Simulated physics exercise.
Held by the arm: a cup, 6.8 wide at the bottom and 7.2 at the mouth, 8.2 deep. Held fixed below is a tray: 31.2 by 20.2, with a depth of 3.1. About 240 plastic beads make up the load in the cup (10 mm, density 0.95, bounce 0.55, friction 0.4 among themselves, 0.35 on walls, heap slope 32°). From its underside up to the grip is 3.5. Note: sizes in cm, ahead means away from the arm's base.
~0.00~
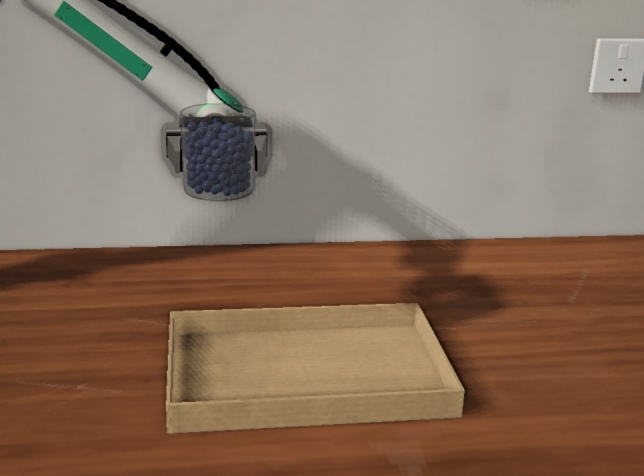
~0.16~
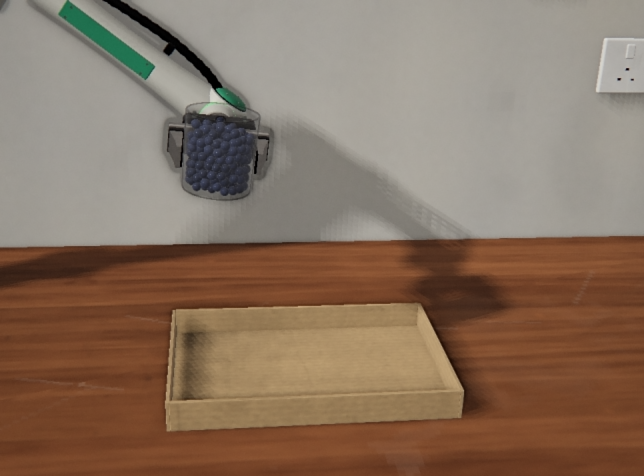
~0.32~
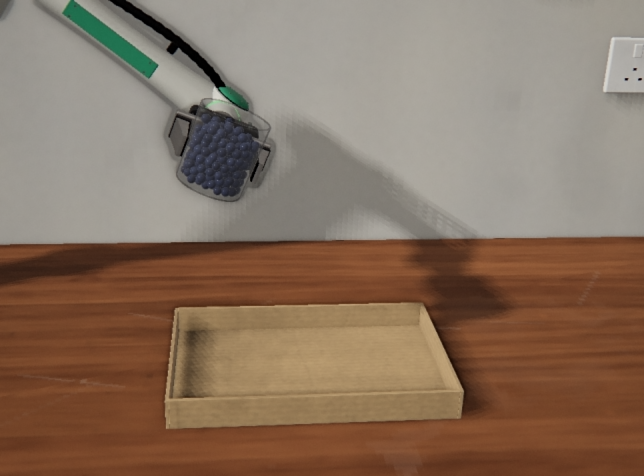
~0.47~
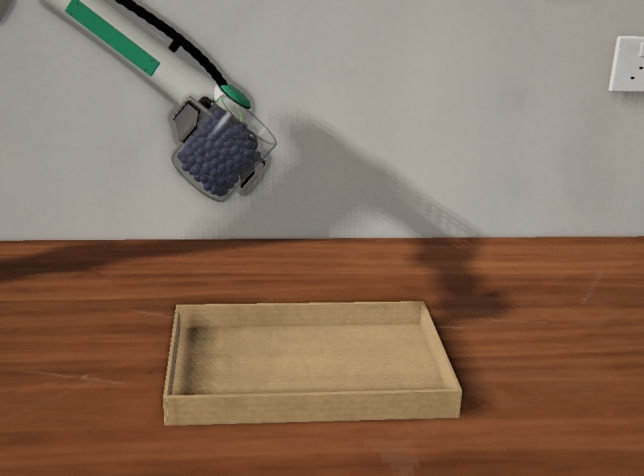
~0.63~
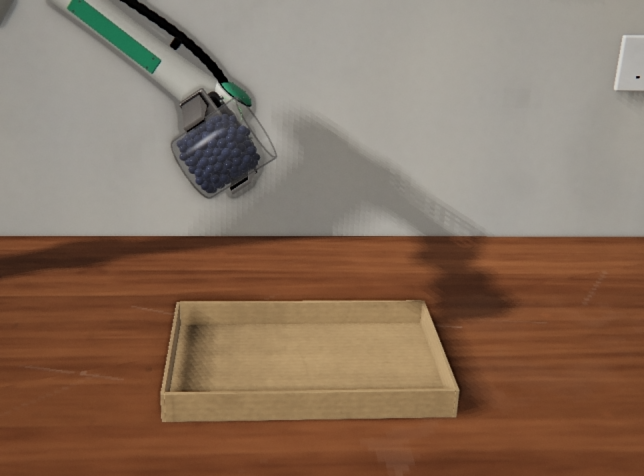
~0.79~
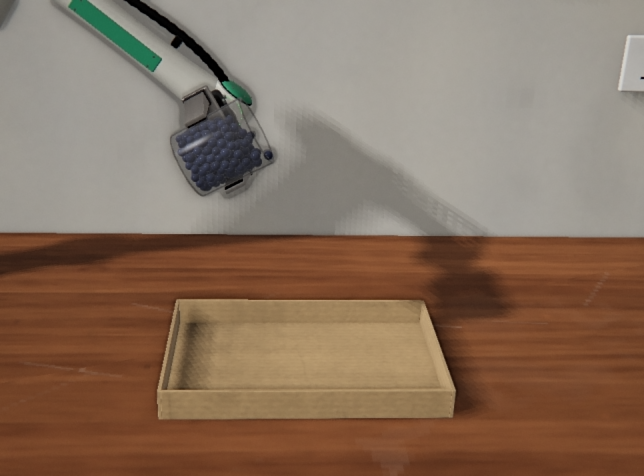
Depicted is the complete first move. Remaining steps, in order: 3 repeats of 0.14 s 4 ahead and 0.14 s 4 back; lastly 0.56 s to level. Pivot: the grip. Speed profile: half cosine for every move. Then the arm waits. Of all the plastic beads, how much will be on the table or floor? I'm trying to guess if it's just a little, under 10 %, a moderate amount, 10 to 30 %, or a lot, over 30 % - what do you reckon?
I reckon just a little.
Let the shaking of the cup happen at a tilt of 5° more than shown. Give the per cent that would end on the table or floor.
It would be near 0 per cent.
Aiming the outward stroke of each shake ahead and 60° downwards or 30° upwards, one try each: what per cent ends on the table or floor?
About 0 and 0 per cent.
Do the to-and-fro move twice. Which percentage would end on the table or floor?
In that case it would be near 0 percent.
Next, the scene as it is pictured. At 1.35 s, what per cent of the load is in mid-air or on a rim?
Reading at that time: Some 13 per cent.
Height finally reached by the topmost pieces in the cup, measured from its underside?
Around 7.5 centimetres above the underside.
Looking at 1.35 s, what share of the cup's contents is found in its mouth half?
Roughly 40 %.
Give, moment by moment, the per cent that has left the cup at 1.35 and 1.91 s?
In turn: 20 %, then 30 %.
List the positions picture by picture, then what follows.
Cup middle at (219, 153), level; upper third of the load around (218, 140), from x 190 to 250, top at y 120; 240 in the cup, in the first picture.
Cup middle at (220, 152), tilted 6° forward; upper third of the load around (218, 140), from x 190 to 250, top at y 120, in the second picture.
Cup middle at (222, 152), tilted 21° forward; upper third of the load around (220, 140), from x 185 to 255, top at y 120, in the third picture.
Cup middle at (223, 151), tilted 40° forward; upper third of the load around (220, 139), from x 180 to 255, top at y 115, in the fourth picture.
Cup middle at (223, 150), tilted 55° forward; upper third of the load around (220, 137), from x 180 to 255, top at y 120, in the fifth picture.
Cup middle at (221, 149), tilted 61° forward; upper third of the load around (216, 137), from x 180 to 270, top at y 120; 240 in the cup, in the sixth picture.
By 1.35 s, tilted 61° forward, highest piece 29 above the table; 189 in the cup, 20 in the tray, 31 in flight or on a rim.
By 1.91 s, tilted 31° forward, highest piece 29 above the table; 169 in the cup, 61 in the tray, 2 on the table or floor, 8 in flight or on a rim.
By 2.39 s, level, highest piece 31 above the table; 169 in the cup, 69 in the tray, 2 on the table or floor.
By 3.44 s, level, highest piece 31 above the table; 169 in the cup, 69 in the tray, 2 on the table or floor.
Final count, 169 in the cup, 69 in the tray, 2 on the table or floor. That is 1 % on the table or floor.
